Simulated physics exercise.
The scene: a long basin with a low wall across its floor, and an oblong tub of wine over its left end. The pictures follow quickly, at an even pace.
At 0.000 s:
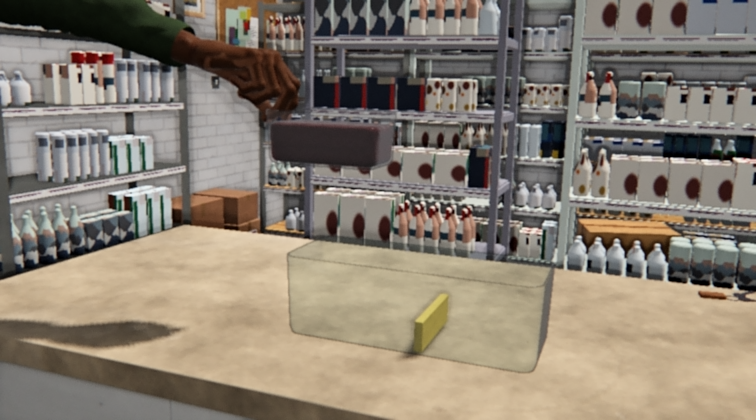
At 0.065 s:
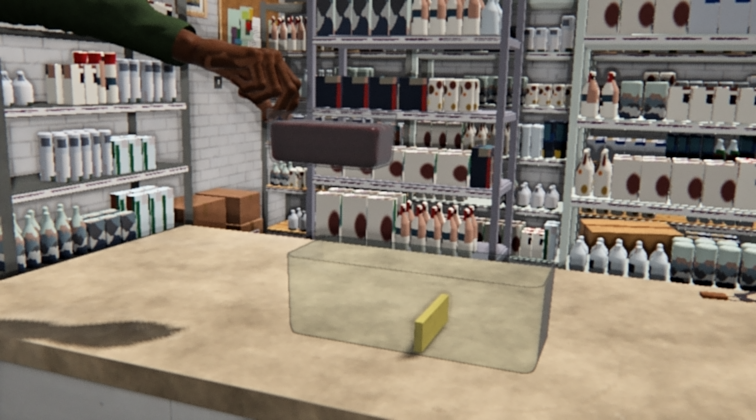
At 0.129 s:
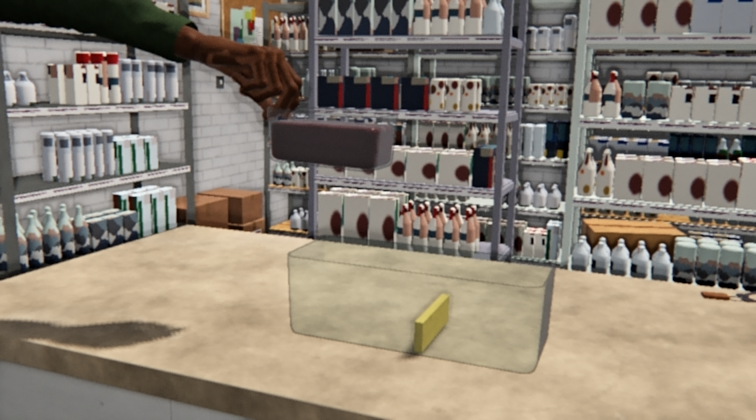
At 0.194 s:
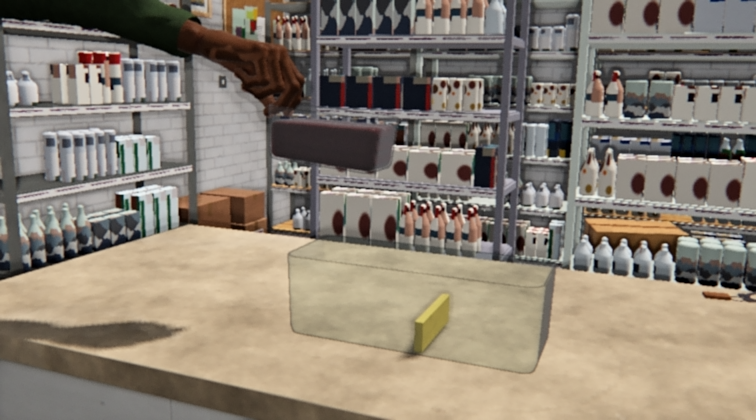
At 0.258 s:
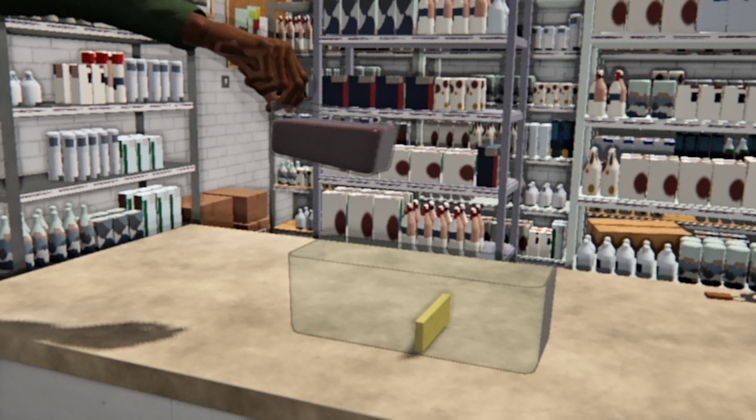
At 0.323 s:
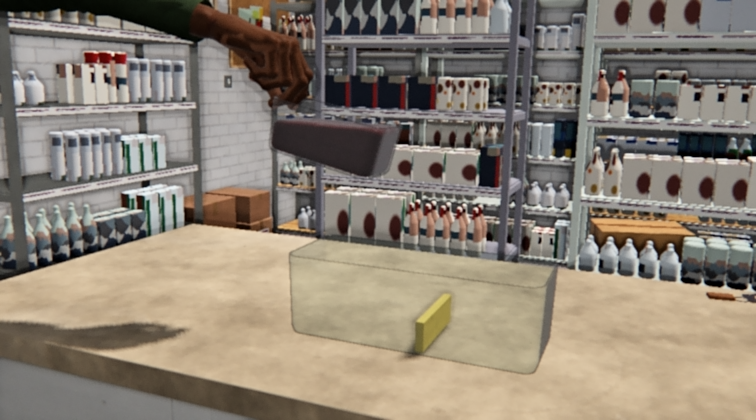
At first, a hand holds a dark oblong tub level above the left end of a clear, long basin with a low yellow wall across its floor. Then the tub tilts slowly, its right end dipping a little while the hand stays by its left end, and the basin on the counter stays still.
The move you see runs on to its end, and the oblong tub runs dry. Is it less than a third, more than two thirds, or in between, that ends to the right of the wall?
In the end from a third to two thirds is right of the wall.
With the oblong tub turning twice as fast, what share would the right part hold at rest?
It comes to 35 per cent or so.
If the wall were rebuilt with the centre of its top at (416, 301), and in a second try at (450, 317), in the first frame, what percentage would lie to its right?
Near 65 % and 30 %.
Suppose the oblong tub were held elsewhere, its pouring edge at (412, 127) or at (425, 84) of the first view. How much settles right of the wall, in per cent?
Near 70 % and 70 %.
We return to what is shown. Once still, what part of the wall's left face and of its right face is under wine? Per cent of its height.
Left about 30, right about 50.
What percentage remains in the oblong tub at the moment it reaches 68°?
Some 35 per cent.
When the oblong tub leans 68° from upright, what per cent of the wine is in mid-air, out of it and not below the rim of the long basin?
Some 40 per cent.
A moment on, the oblong tub is tipped part way and 33 per cent is still to pour, 5 is left of the wall and 23 right of it.
Next, the oblong tub is tipped right over and 4 per cent is still to pour, 34 is left of the wall and 53 right of it.
Then the oblong tub is tipped right over and 0 per cent is still to pour, 42 is left of the wall and 54 right of it.
Later the oblong tub is tipped right over and 0 per cent is still to pour, 42 is left of the wall and 54 right of it.
Finally, 42 per cent lies left of the wall, 54 right of it and 4 outside.
